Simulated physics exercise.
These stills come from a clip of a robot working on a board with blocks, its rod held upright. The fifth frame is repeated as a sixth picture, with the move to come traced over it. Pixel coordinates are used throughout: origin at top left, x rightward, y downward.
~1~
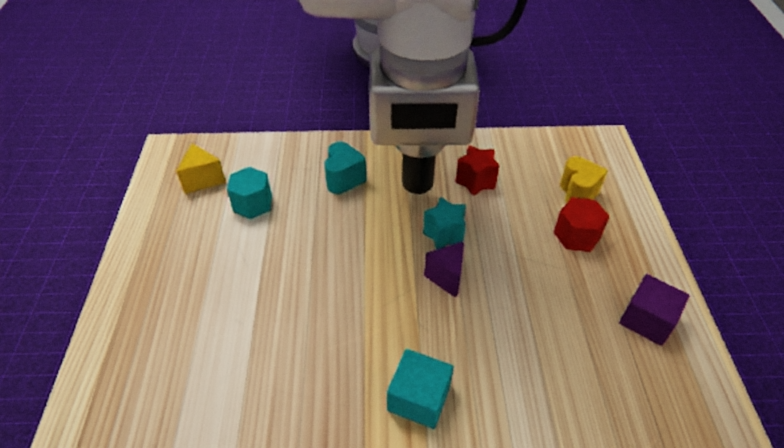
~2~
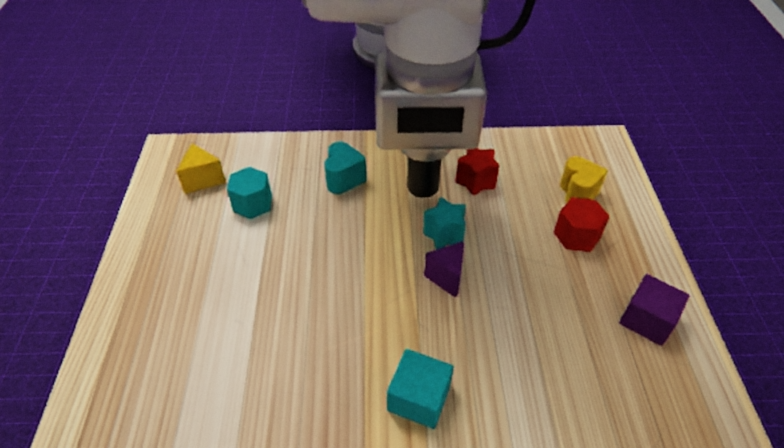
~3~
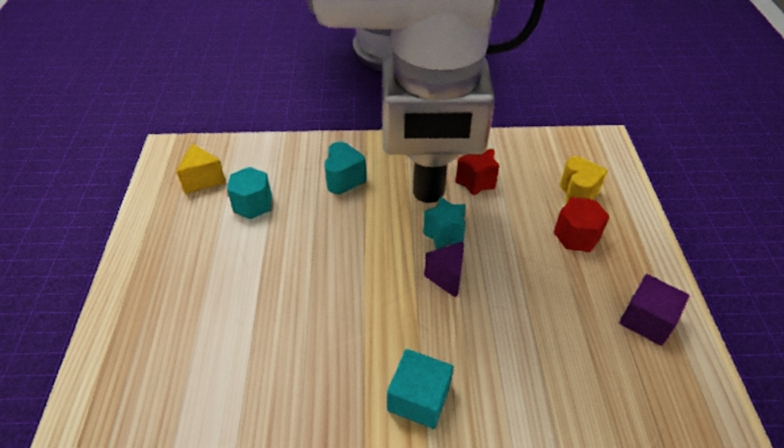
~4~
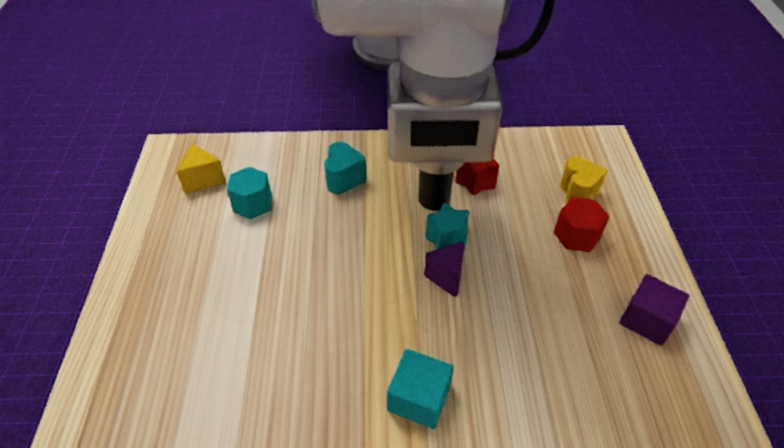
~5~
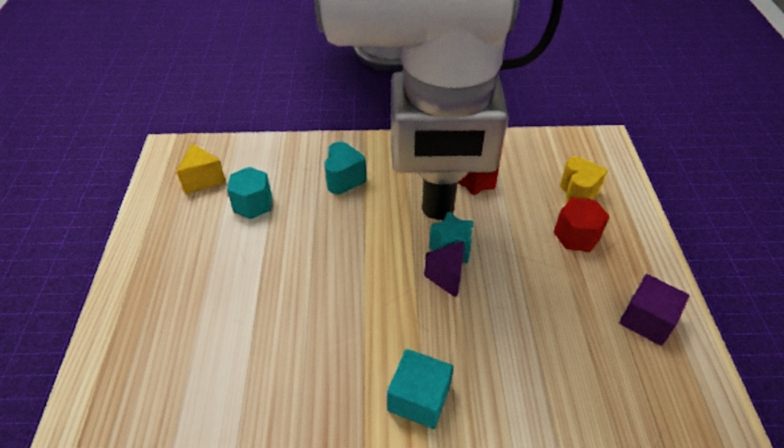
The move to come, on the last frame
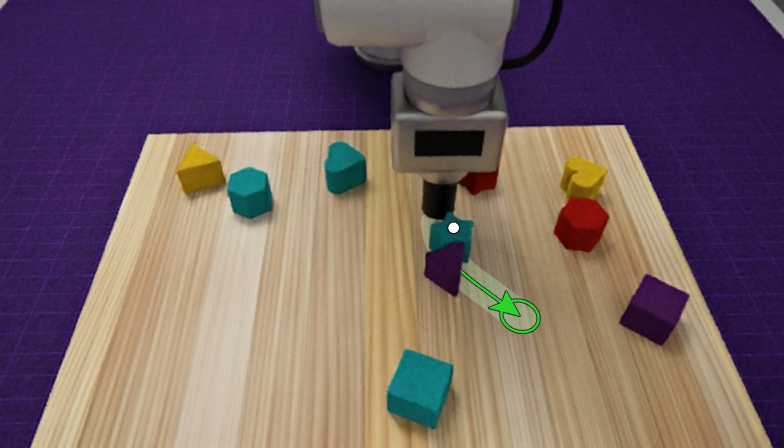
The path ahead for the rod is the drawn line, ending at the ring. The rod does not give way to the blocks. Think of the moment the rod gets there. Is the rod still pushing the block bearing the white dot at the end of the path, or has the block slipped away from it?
It is driven along in front.
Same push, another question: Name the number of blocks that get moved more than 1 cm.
It displaces two.
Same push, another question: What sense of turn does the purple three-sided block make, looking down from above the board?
Top view: Clockwise.
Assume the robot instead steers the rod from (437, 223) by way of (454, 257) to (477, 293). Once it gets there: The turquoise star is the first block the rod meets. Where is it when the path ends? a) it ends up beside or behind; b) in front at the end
The correct letter is b.
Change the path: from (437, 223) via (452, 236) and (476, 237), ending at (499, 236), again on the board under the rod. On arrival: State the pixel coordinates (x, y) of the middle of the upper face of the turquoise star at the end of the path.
The centre of its top will be at (473, 242).
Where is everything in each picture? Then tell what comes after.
In the first frame, rod tip at (418, 183); block tops, purple three-sided block at (450, 256); turquoise star at (447, 212); red star at (480, 158).
In the second frame, rod at (423, 187); blocks unchanged.
In the third frame, rod at (429, 192); blocks unchanged.
In the fourth frame, rod at (434, 199); turquoise star at (450, 218).
In the fifth frame, rod at (438, 208); purple three-sided block at (450, 256); turquoise star at (454, 228); red star hidden.
Path on the board, from (437, 223) via (449, 256) and (480, 287), ending at (520, 316); the dot is on the turquoise star.
On the path given first. One third of the way, rod at (451, 243); purple three-sided block at (453, 284), turned 30° clockwise; turquoise star at (471, 258), turned 15° clockwise.
Two thirds of the way, rod at (484, 274); purple three-sided block at (458, 297), turned 70° clockwise; turquoise star at (506, 291), turned 15° clockwise.
At the end, rod at (524, 303); purple three-sided block at (458, 297), turned 70° clockwise; turquoise star at (545, 325), turned 25° clockwise; red star in place.
